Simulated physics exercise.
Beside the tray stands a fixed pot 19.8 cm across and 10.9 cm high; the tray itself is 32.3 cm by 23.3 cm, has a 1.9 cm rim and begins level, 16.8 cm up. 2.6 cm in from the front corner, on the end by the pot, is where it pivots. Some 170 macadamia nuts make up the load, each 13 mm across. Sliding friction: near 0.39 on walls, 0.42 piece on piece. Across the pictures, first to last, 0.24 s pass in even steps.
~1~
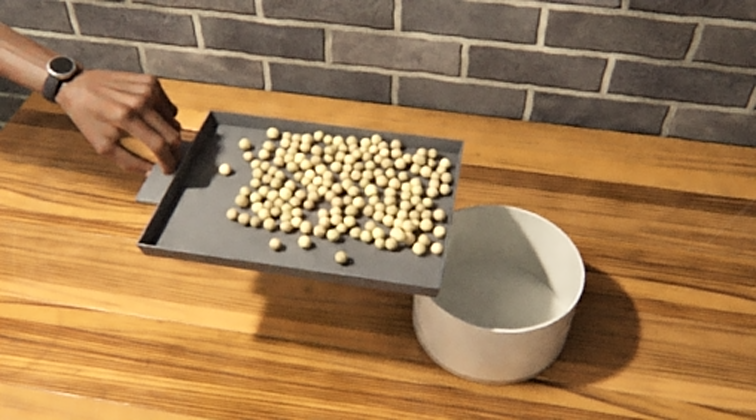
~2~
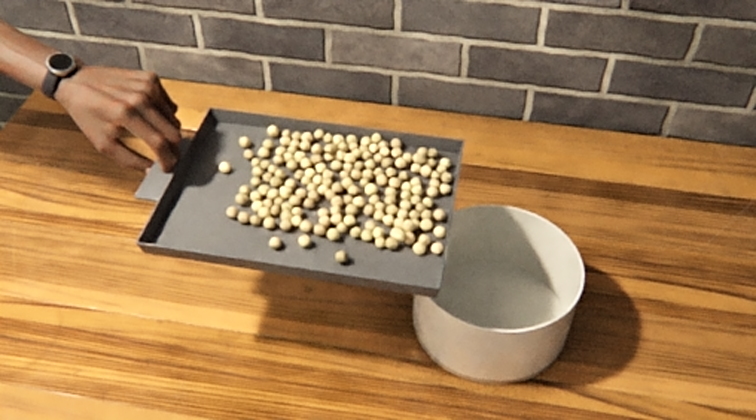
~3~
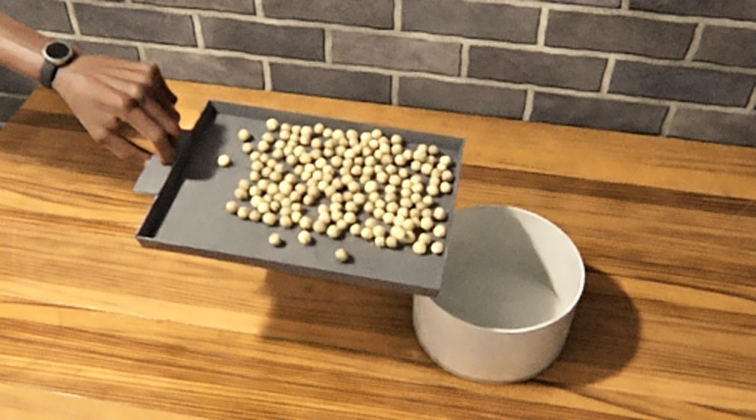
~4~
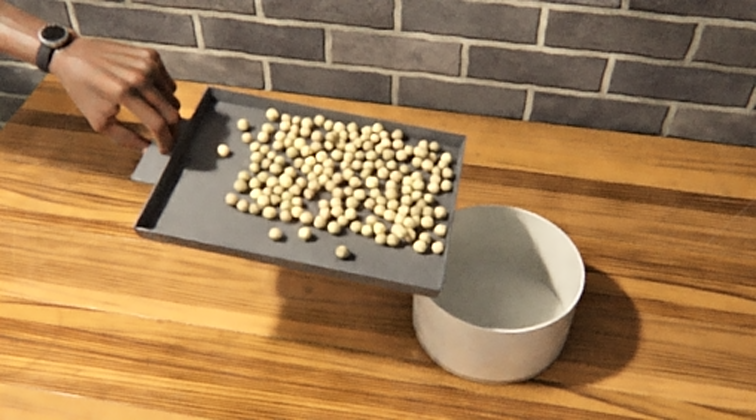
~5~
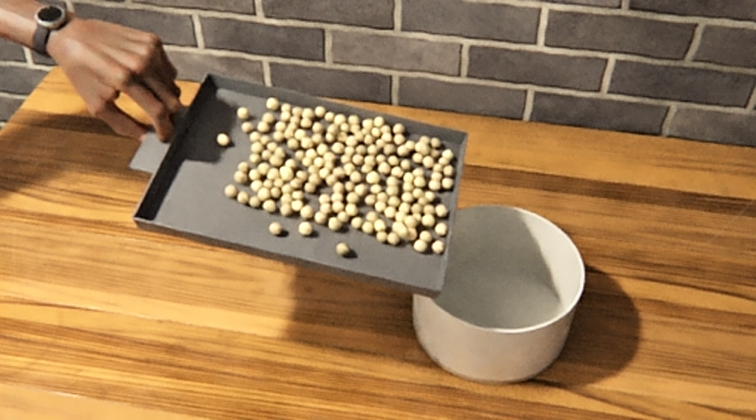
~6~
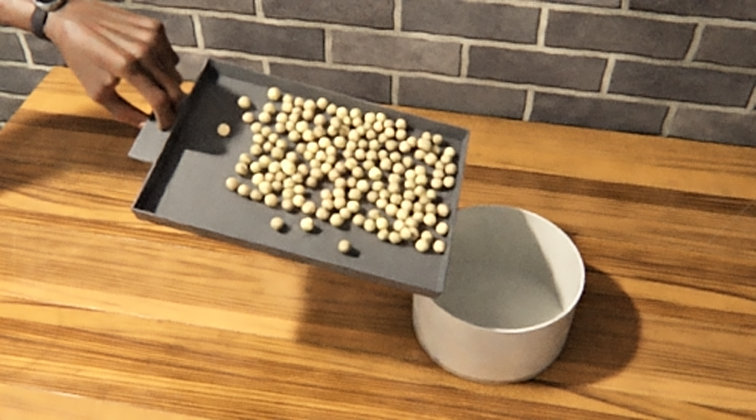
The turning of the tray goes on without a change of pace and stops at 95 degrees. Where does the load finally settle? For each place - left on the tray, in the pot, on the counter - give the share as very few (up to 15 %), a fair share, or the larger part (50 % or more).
Tray: Very few; pot: A fair share; counter: The larger part.
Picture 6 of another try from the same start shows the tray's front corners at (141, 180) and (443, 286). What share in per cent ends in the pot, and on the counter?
In the pot: 80 per cent; on the counter: 20 per cent.
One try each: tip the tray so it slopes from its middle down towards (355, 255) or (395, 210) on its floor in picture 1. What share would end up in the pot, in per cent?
I'd put it at roughly 5 per cent for the first tilt and roughly 80 per cent for the second.
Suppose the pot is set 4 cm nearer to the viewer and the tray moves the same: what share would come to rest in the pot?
I'd put it at around 80 per cent.
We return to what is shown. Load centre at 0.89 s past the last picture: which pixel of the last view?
My estimate is roughly (454, 197).
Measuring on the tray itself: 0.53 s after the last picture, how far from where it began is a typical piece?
Displacement on the tray: About 7 cm.
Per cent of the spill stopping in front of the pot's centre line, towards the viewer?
Estimate: Close to 100 per cent of the pieces.
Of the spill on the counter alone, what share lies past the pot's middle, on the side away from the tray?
About 60 per cent.
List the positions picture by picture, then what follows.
The first picture shows tray tilt 0 degrees, front corners at (141, 242) and (437, 285); middle of the pieces at (348, 185); pot at (499, 263).
The second picture shows tray tilt 1 degrees, front corners at (140, 240) and (437, 285); middle of the pieces at (348, 184).
The third picture shows tray tilt 3 degrees, front corners at (139, 235) and (438, 286); middle of the pieces at (348, 180).
The fourth picture shows tray tilt 6 degrees, front corners at (138, 225) and (439, 287), lowest corner right front; middle of the pieces at (349, 175).
The fifth picture shows tray tilt 9 degrees, front corners at (136, 216) and (439, 288), lowest corner right front; middle of the pieces at (350, 169).
The sixth picture shows tray tilt 13 degrees, front corners at (136, 207) and (440, 289), lowest corner right front; middle of the pieces at (352, 164); pot at (499, 263).
Then, 0.53 s after the last picture, tilt 52 degrees; the tray holds 100 %, the pot 0 %.
Then, 0.89 s after the last picture, tilt 78 degrees; the tray holds 95 %, the pot 0 %.
Then, 1.34 s after the last picture, tilt 95 degrees; the tray holds 10 %, the pot 35 %.
In the end, tray 0 %, pot 40 %, counter 60 %.
